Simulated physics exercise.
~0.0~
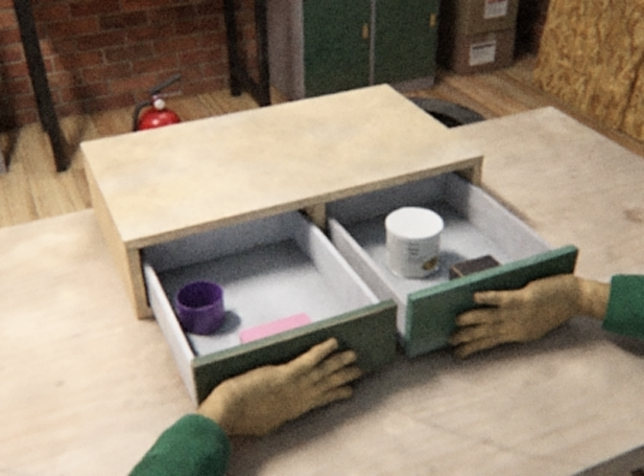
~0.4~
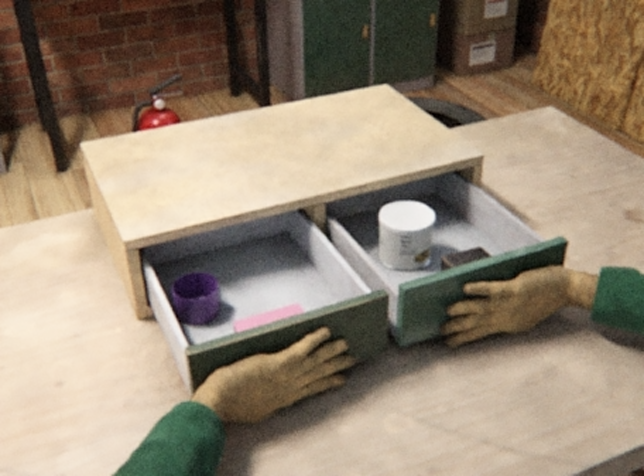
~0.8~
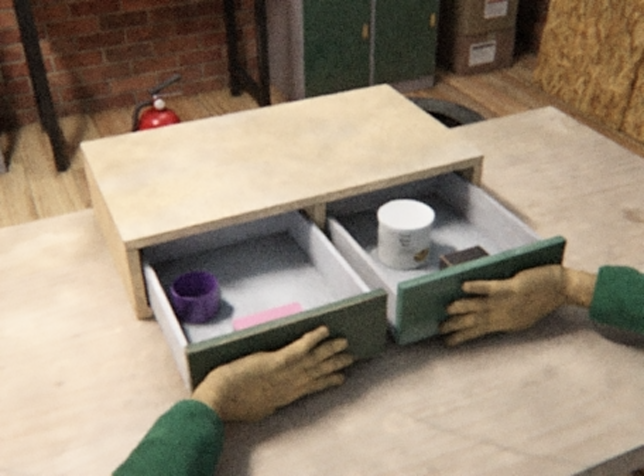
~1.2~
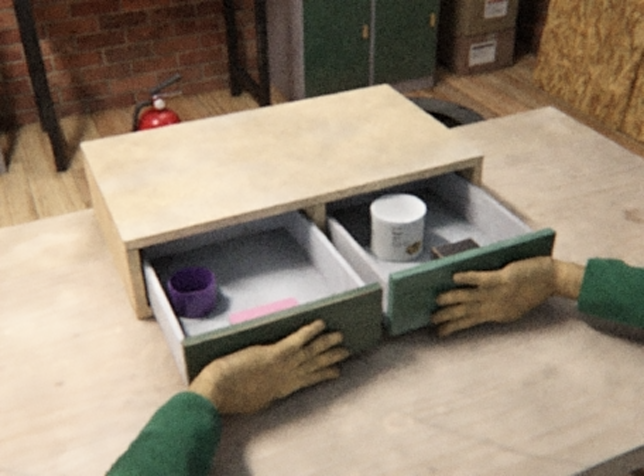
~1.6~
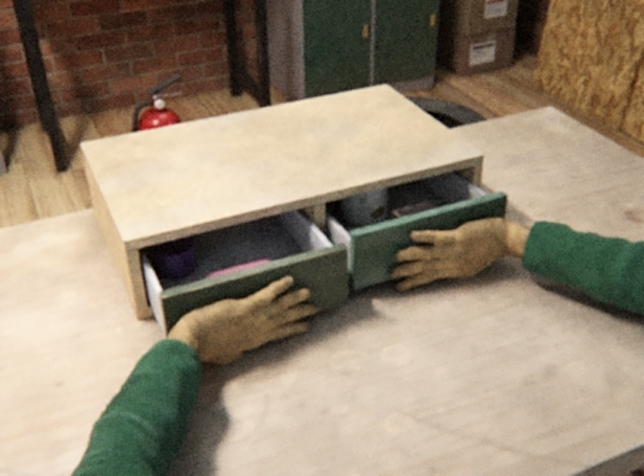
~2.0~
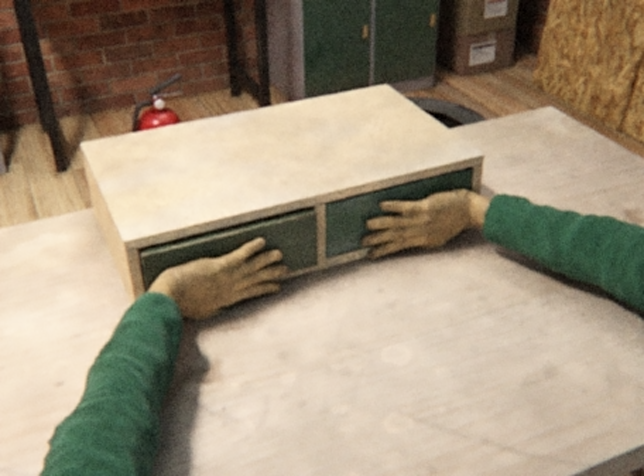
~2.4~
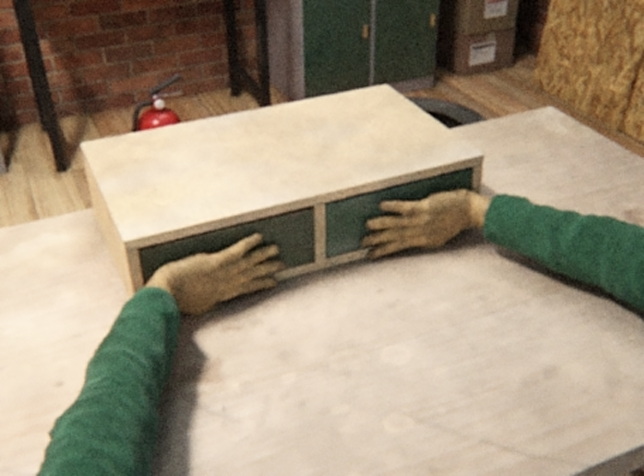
In a brick-walled workshop, gloved hands pushing two open green-fronted drawers holding small items until both close inside a wooden chest.
